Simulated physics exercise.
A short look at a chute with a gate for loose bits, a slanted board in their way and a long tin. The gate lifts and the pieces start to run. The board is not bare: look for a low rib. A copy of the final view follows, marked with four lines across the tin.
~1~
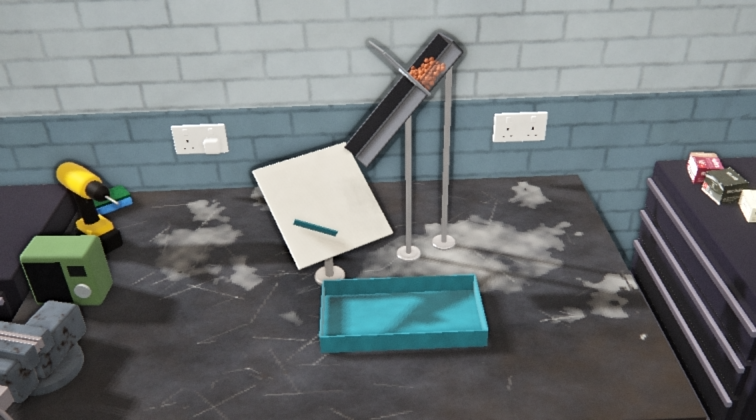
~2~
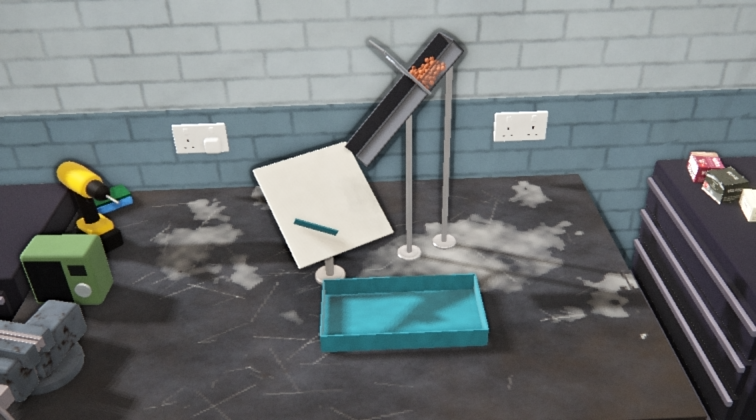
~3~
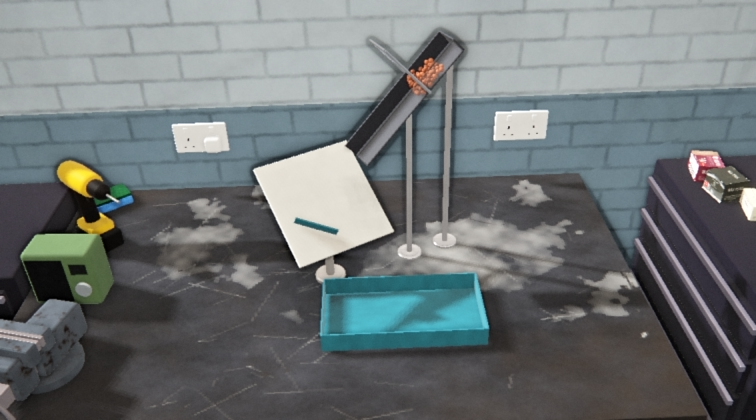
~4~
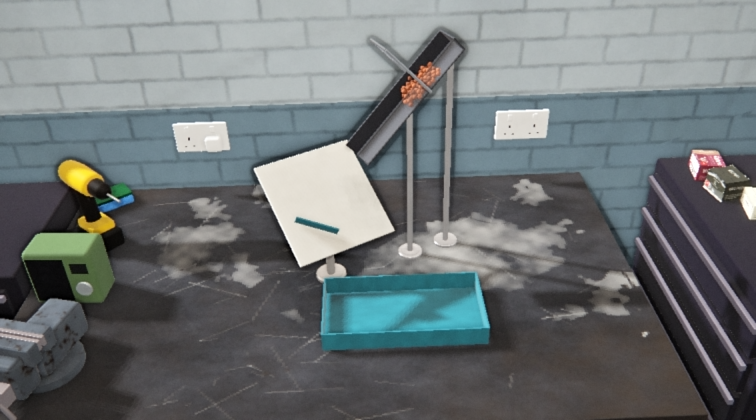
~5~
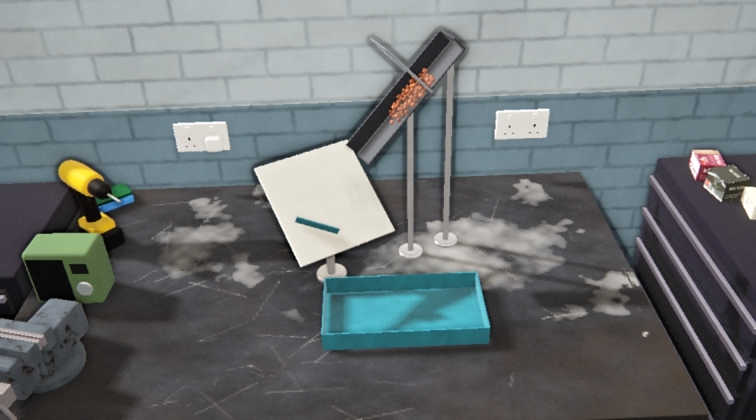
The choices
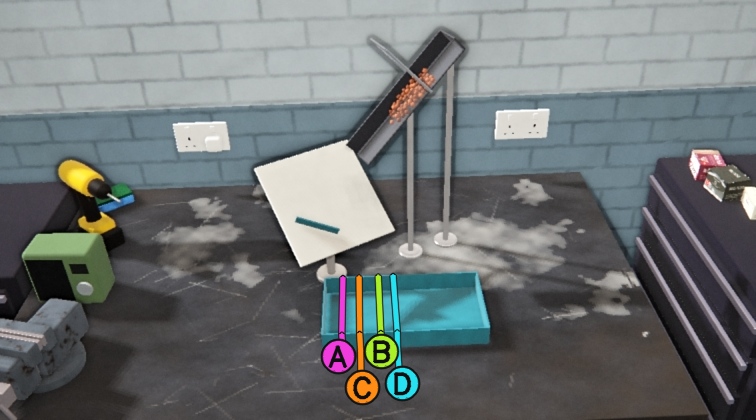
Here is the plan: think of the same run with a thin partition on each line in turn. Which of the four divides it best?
It is B.
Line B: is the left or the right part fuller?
The left side.
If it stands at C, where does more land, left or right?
Right.
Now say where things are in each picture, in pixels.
In the first frame, load behind the gate at (426, 75), clay pellets; lip of the chute at (361, 162), sloping fairly steeply.
In the second frame, middle of the board at (324, 201), tilted fairly steeply; middle of its low edge at (348, 249); of its high edge at (301, 155).
In the third frame, front corners of the tin at (321, 335) and (488, 328), empty; front of the load at (417, 92).
In the fourth frame, middle of the load at (419, 85); its front at (406, 102), about a quarter of the way to the lip; rib from (296, 217) to (340, 229).
In the fifth frame, middle of the load at (410, 95); its front at (392, 122), about half of the way to the lip.
On the marked copy, line A crosses the front rim at (341, 334); line B crosses the front rim at (380, 332); line C crosses the front rim at (359, 333); line D crosses the front rim at (397, 331).
With A, of what is caught, a stray few on the left of the divider, nearly all on the right.
With B, of what is caught, about two thirds on the left of the divider, about a third on the right.
With C, of what is caught, a small part on the left of the divider, most on the right.
With D, of what is caught, nearly all on the left of the divider, a stray few on the right.
